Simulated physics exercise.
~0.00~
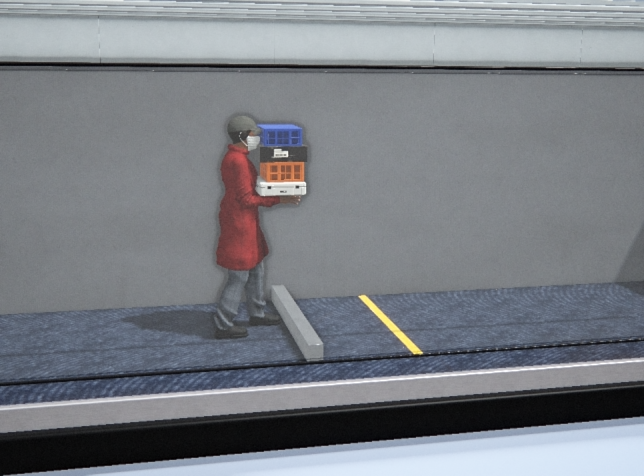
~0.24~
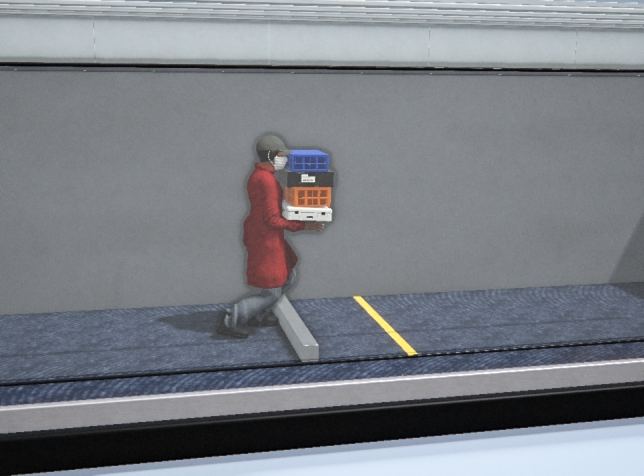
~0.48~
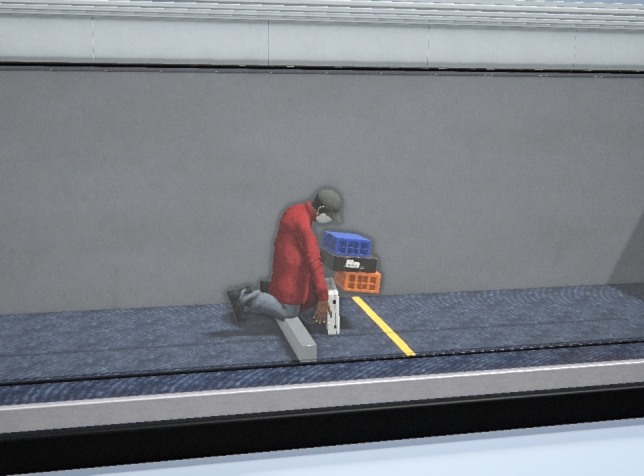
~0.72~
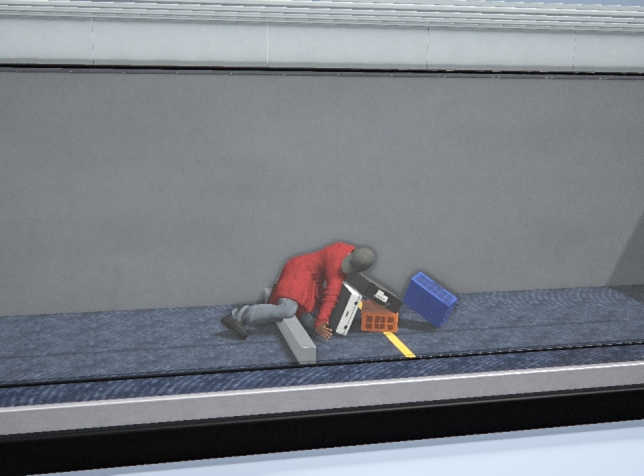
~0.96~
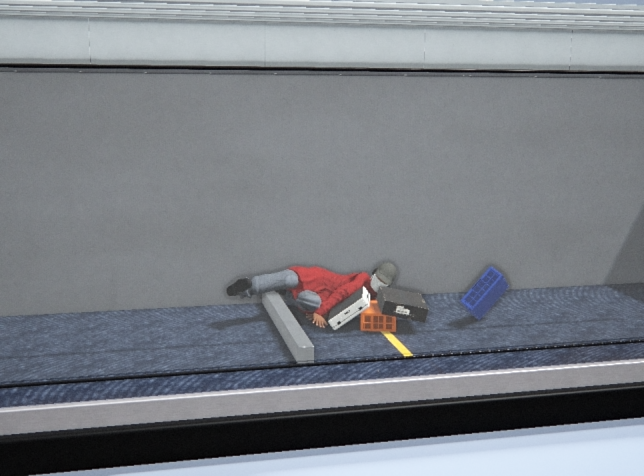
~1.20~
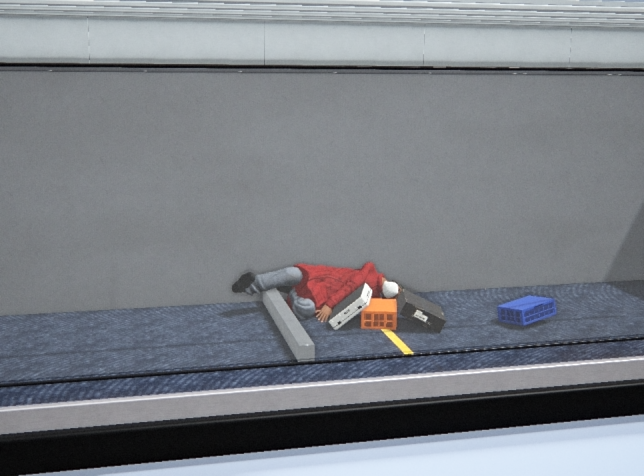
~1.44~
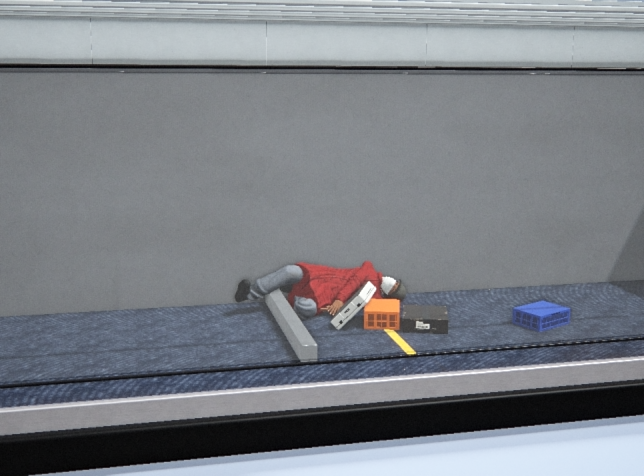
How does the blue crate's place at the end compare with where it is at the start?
At the start the blue crate is on top of the stack the figure is carrying. At the end it lies on the floor well to the right, beyond the yellow line and apart from the other containers.
A figure in a red coat, grey trousers and a cap carries a stack of blue, black, orange and white containers, seen from the side against a plain grey wall. It stands on a blue patterned floor behind a low grey rail, with a yellow line to the right. The figure tips to the right, sinks to its knees at the rail, and the stack drops and comes apart. It slumps forward over the rail as the blue crate tumbles away. At the end it lies limp, head past the line, with the white box against it, the orange crate upright, and the black and blue ones beyond the line.
